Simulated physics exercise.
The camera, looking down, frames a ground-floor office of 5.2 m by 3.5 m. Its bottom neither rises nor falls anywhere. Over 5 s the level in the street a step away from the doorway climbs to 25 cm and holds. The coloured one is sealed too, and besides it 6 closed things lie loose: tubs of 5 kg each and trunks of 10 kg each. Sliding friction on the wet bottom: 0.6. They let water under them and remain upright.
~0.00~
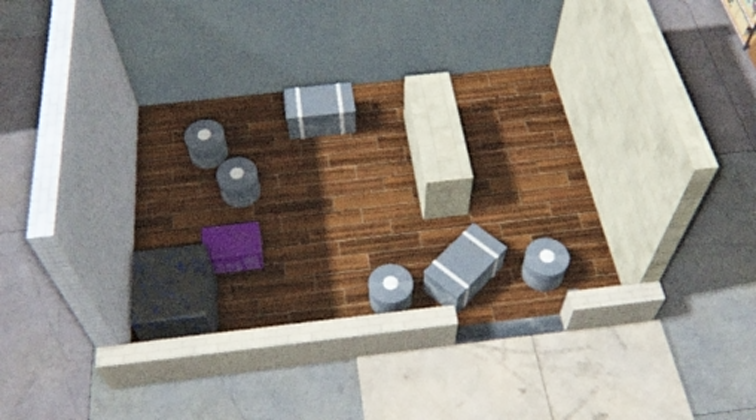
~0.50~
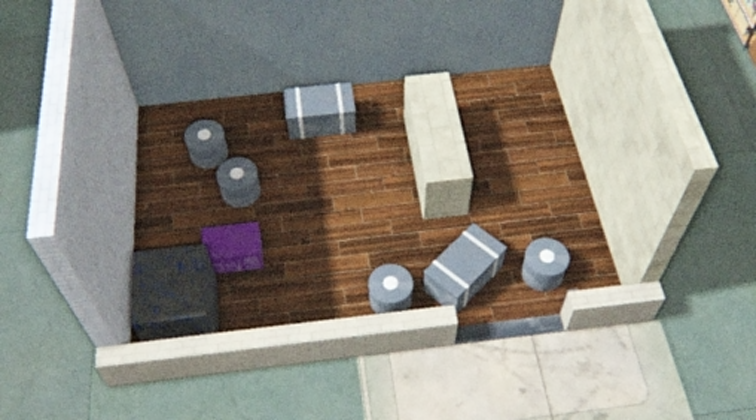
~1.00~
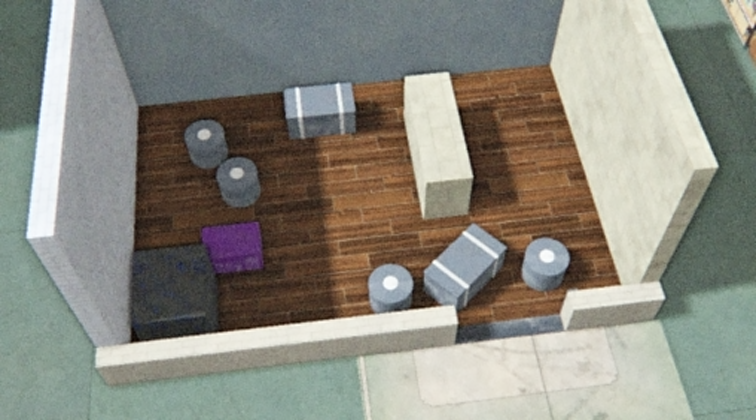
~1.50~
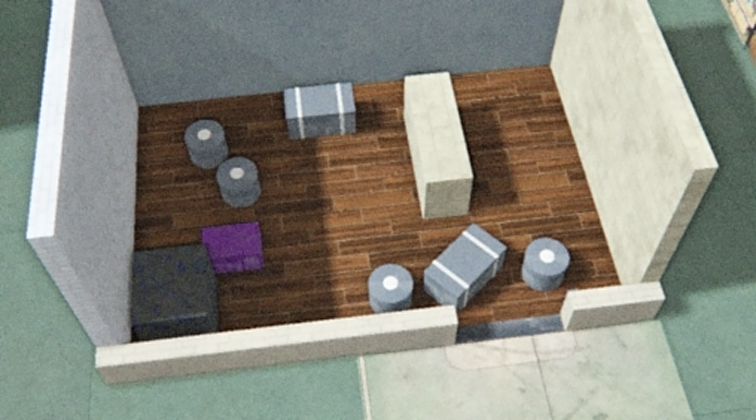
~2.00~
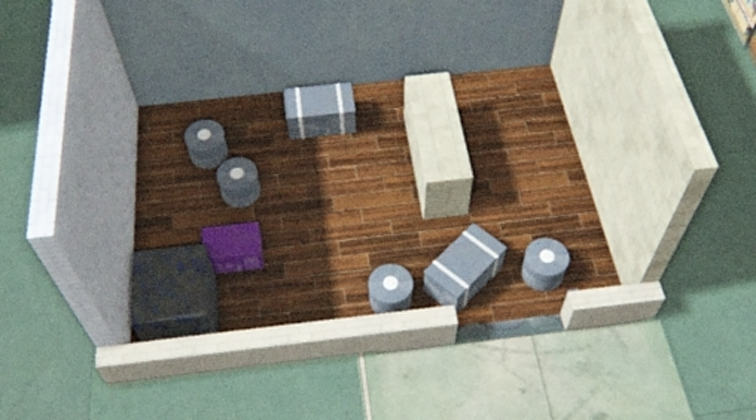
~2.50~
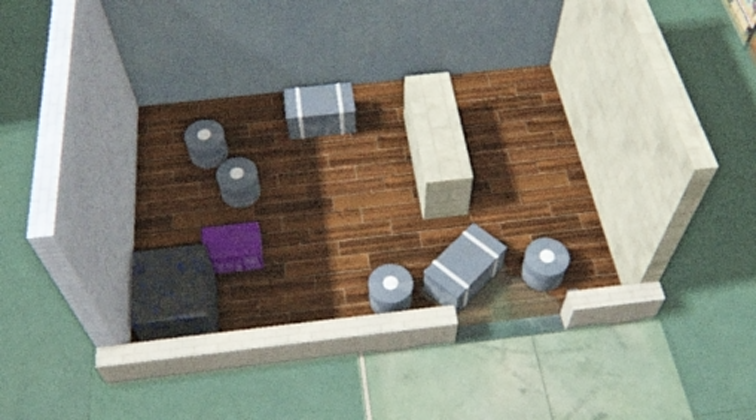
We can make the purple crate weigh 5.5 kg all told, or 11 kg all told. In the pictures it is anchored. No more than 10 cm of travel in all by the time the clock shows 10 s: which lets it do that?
Extra weight is needed.
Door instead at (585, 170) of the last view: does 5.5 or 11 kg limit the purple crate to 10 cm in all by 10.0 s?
In that case neither weight holds it.
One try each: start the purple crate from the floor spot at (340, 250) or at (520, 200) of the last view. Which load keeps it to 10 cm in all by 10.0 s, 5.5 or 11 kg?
Result, try 1: Both fail; try 2: Both fail.
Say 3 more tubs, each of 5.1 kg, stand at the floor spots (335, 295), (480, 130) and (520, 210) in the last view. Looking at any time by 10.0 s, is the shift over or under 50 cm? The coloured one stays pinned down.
Order as asked: Stays within / goes beyond / goes beyond.
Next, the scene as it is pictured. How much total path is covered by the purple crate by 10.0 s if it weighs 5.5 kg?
Close to 20 centimetres all told.
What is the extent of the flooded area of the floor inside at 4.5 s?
The covered patch comes to about 5.5 m2.
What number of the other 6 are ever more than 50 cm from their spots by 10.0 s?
My count gives 5.
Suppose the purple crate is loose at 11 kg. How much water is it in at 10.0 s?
3 cm, roughly.
After 3.5 s the purple crate would be 0 cm from its start with 5.5 kg and 0 cm from its start with 11 kg; 0 cm of water round it then.
After 4.5 s the purple crate would be 0 cm from its start with 5.5 kg and 0 cm from its start with 11 kg; 0 cm of water round it then.
After 7.0 s the purple crate would be 2 cm from its start with 5.5 kg and 0 cm from its start with 11 kg; 1 cm of water round it then.
After 10.0 s the purple crate would be 21 cm from its start with 5.5 kg and 0 cm from its start with 11 kg; 3 cm of water round it then.
